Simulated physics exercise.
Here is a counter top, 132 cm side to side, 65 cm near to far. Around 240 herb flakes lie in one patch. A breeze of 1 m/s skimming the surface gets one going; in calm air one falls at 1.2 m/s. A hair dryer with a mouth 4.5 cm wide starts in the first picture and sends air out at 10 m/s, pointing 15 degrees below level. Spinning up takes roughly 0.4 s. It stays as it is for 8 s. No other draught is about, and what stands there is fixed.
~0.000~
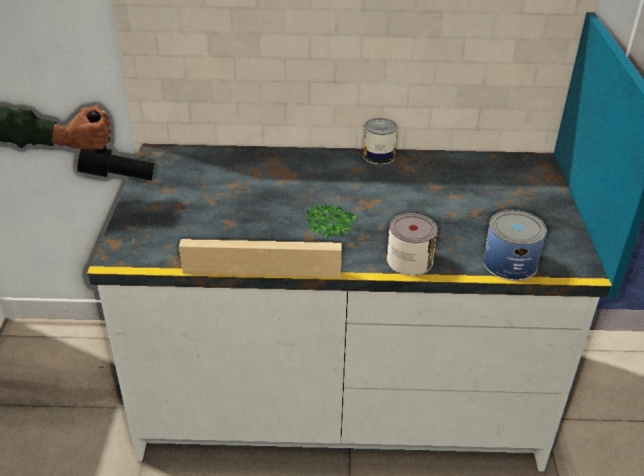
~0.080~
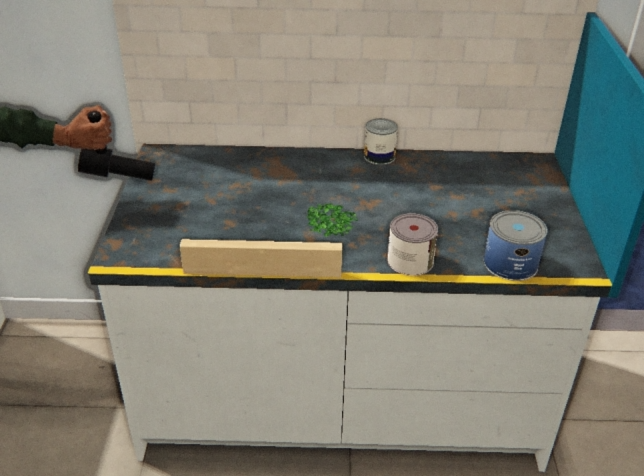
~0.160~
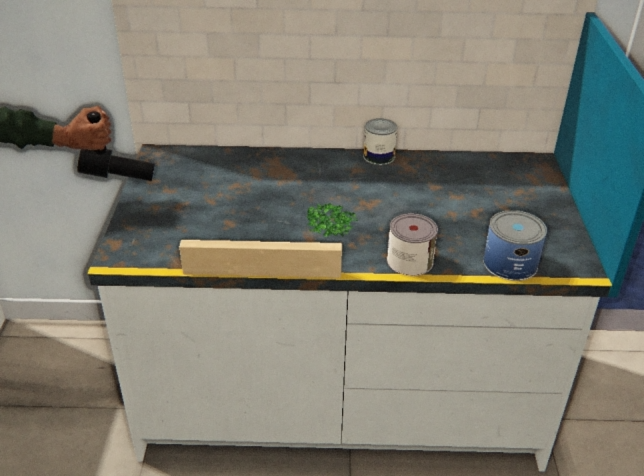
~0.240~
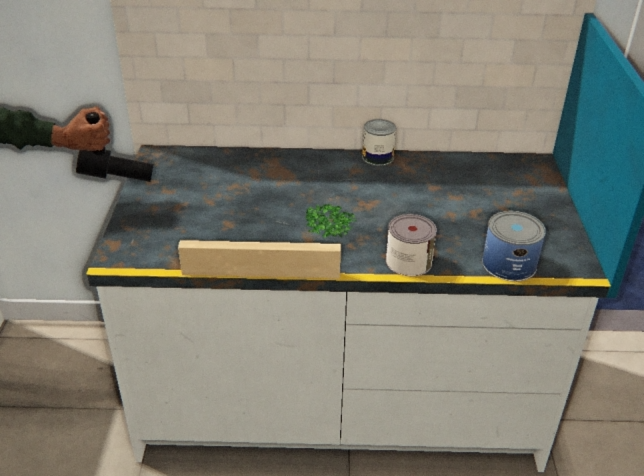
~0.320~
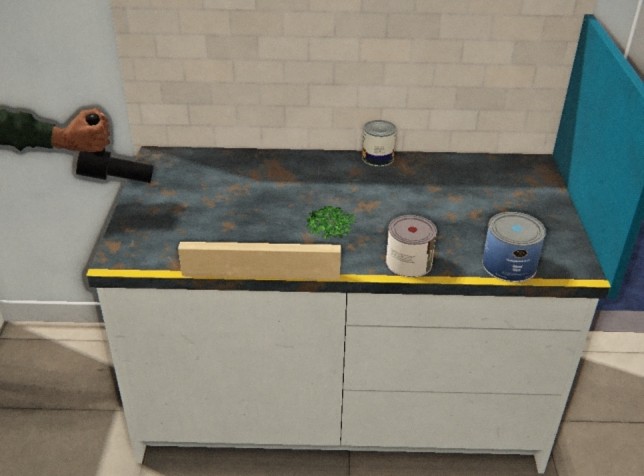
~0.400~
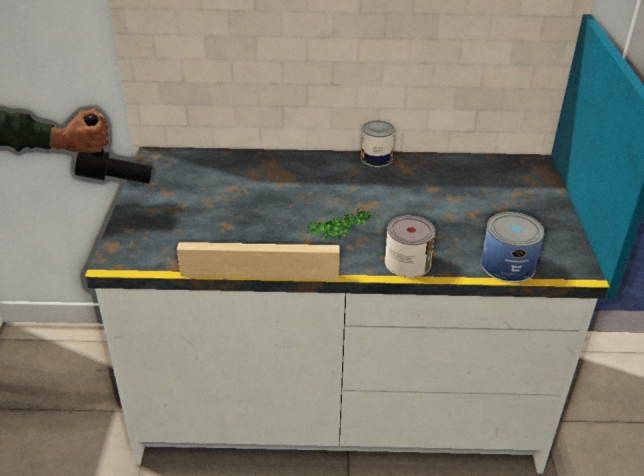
Green flakes on a dark worn counter lying still, then spreading slightly rightward as a hand holds a black dryer at left.
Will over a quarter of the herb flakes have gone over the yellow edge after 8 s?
More than a quarter over the yellow edge: Yes.
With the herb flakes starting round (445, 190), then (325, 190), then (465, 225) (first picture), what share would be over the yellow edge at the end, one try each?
In turn about 10 %, 15 %, 70 %.
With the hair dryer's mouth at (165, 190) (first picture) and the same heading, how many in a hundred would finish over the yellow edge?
Then about 60 %.
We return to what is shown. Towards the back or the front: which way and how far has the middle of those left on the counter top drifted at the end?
To the front, by about 15 cm.
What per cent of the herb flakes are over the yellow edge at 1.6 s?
Near 40 %.
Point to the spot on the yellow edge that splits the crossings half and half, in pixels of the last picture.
At about (543, 286).
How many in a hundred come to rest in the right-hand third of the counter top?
Near 10 %.
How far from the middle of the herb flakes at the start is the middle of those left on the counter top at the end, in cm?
Roughly 45 cm.
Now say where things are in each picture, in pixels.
In the first picture, the middle of the herb flakes is near (328, 221), none has stirred yet and the mouth of the hair dryer is at (153, 172).
In the second picture, the middle of the herb flakes is near (328, 220), none has stirred yet and the yellow edge is centred on (349, 280).
In the third picture, the middle of the herb flakes is near (328, 220), none has stirred yet, the top of a tin is at (414, 227) and the top of a board is at (261, 245).
In the fourth picture, the middle of the herb flakes is near (327, 221) and none has stirred yet.
In the fifth picture, the middle of the herb flakes is near (331, 219) and about 1 % have left their places.
In the sixth picture, the middle of the herb flakes is near (340, 226), the farthest in sight from the hair dryer is at (378, 222) and about 50 % have left their places.
After 1.6 s, 41 % are over the yellow edge; the middle of those still in play is near (564, 256); 37 % have settled or left.
After 2.6 s, 64 % are over the yellow edge; the middle of those still in play is near (481, 250); 75 % have settled or left.
After 4.4 s, 74 % are over the yellow edge; the middle of those still in play is near (481, 250); 89 % have settled or left.
After 8.0 s, at the end, 77 % are over the yellow edge; the middle of those still in play is near (481, 250).
